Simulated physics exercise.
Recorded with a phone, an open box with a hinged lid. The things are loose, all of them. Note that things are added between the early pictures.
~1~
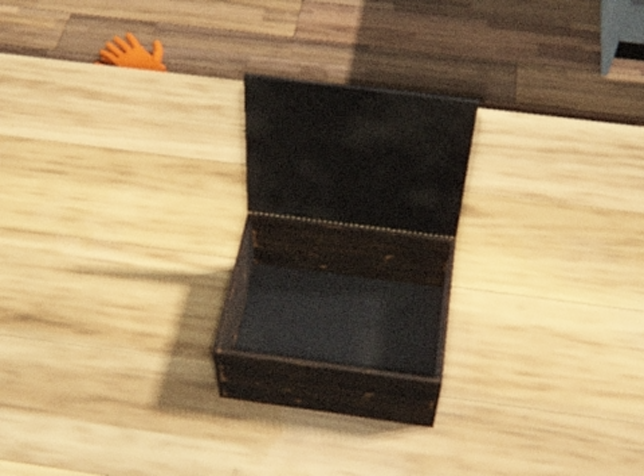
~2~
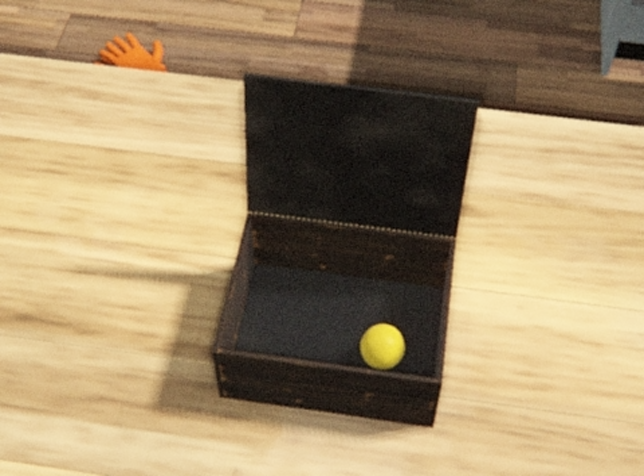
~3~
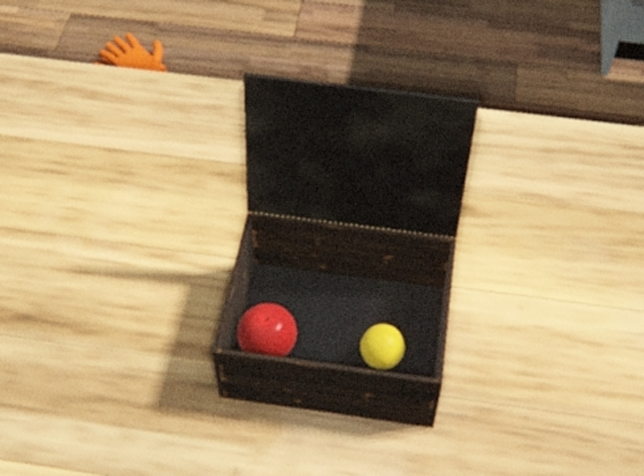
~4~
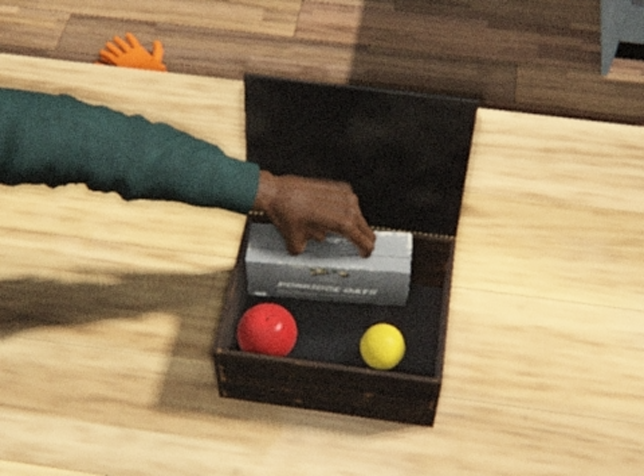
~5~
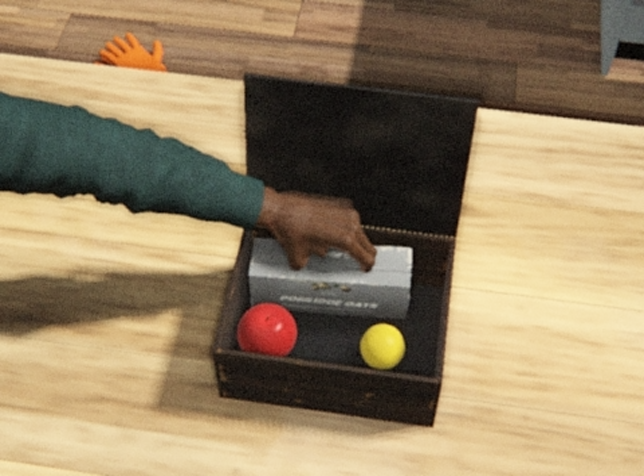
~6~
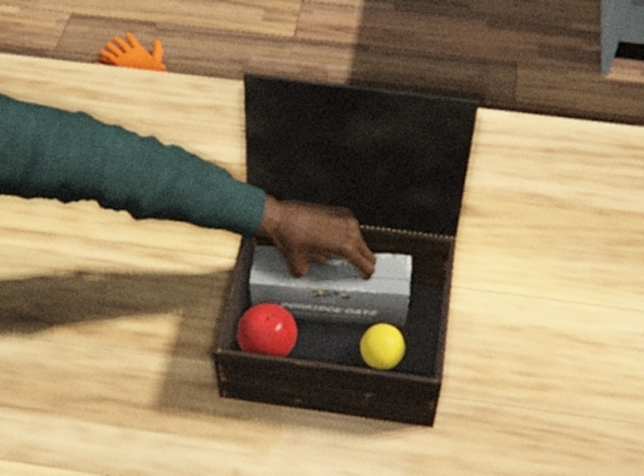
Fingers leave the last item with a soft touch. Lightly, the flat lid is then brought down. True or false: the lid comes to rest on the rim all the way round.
True.
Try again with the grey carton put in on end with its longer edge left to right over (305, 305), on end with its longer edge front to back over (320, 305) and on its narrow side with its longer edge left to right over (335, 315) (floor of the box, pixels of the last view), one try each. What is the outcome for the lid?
First try: It gets propped open; second try: It gets propped open; third try: It comes fully down.
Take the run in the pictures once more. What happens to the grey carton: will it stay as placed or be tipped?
Well, it stays just as set.
Then, 1.30 s past the last view, lid 79° above the rim.
Then, 1.70 s past the last view, lid 48° above the rim.
Then, 2.00 s past the last view, lid 13° above the rim.
Finally, lid shut; all 3 still in place. Final places as the last picture's camera would see them, grey carton near (331, 286).
